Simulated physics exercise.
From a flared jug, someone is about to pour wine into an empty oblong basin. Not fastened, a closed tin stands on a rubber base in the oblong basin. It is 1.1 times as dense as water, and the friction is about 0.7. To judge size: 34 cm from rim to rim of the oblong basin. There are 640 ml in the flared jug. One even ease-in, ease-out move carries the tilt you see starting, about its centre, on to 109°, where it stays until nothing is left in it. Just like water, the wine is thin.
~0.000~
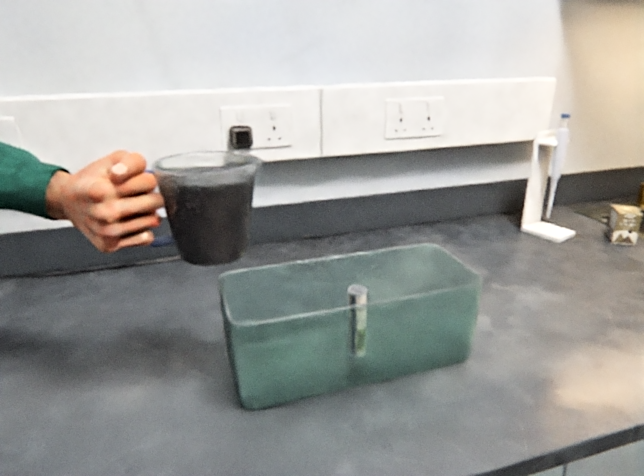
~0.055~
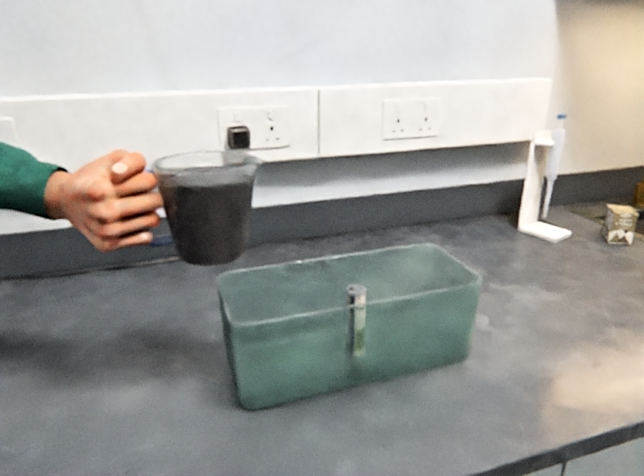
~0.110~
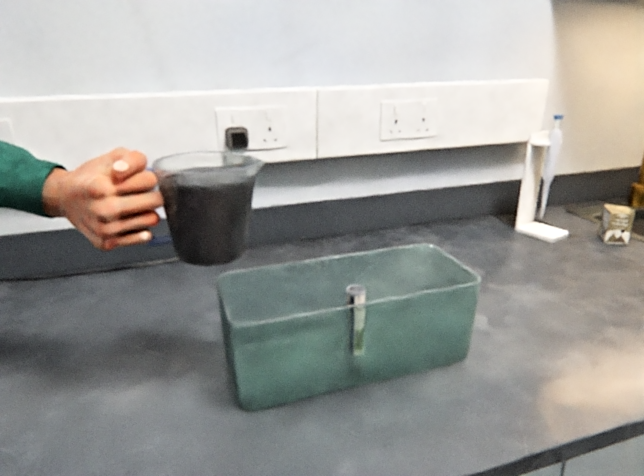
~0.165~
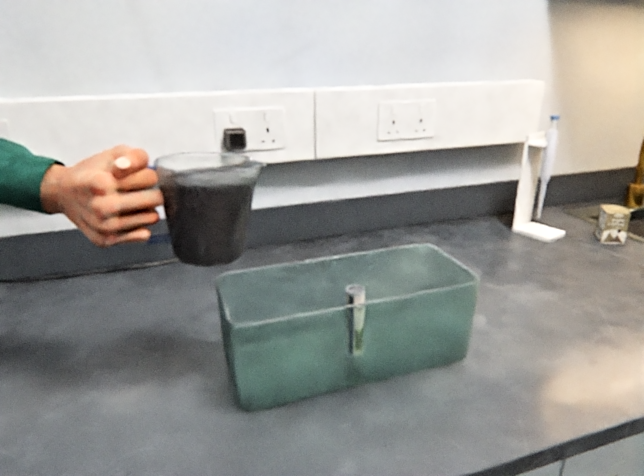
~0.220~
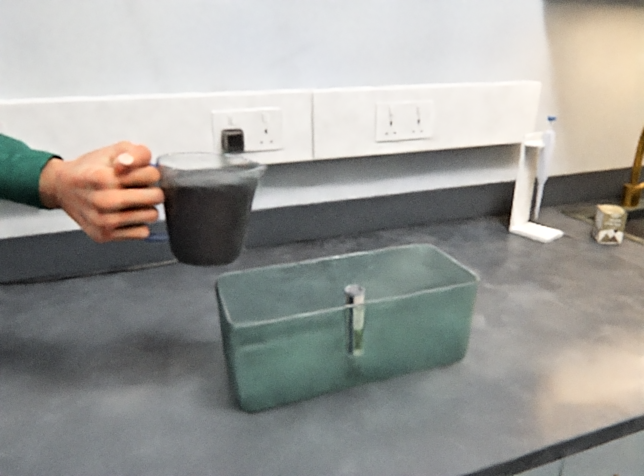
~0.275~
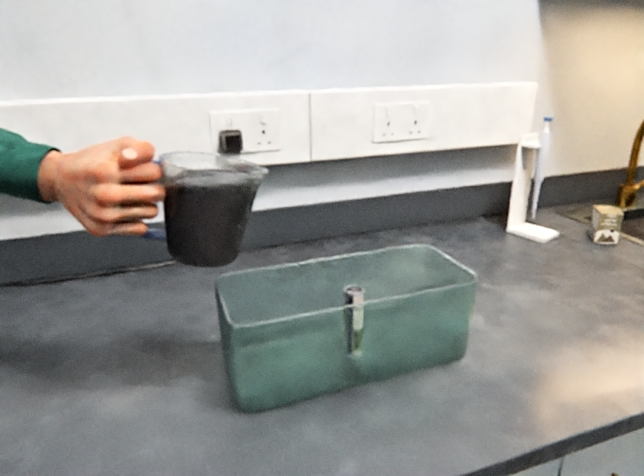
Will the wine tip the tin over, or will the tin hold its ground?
It holds its ground.
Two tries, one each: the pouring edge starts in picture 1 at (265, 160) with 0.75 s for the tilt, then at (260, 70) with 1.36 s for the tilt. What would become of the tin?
In the first try it remains standing; in the second it comes down.
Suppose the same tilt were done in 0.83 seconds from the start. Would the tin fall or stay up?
The tin stays on its base.
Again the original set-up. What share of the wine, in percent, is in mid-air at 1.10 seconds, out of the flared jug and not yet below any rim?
Near 14 percent.
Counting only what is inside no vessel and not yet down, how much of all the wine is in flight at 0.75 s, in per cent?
Close to 16 per cent, I'd say.
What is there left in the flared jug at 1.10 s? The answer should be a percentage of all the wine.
I reckon near 16 per cent still sits there.
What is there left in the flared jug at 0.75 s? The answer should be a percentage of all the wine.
Near 74 in a hundred.
After 0.75 s the tilt is 63° and 74 per cent is still to pour; the tin stands where it began.
After 1.10 s the tilt is 99° and 16 per cent is still to pour; the tin stands where it began.
After 1.46 s the tilt is 109° and 0 per cent is still to pour; the tin stands where it began.
After 1.86 s the tilt is 109° and 0 per cent is still to pour; the tin stands where it began.
In the end the tin stands where it began.
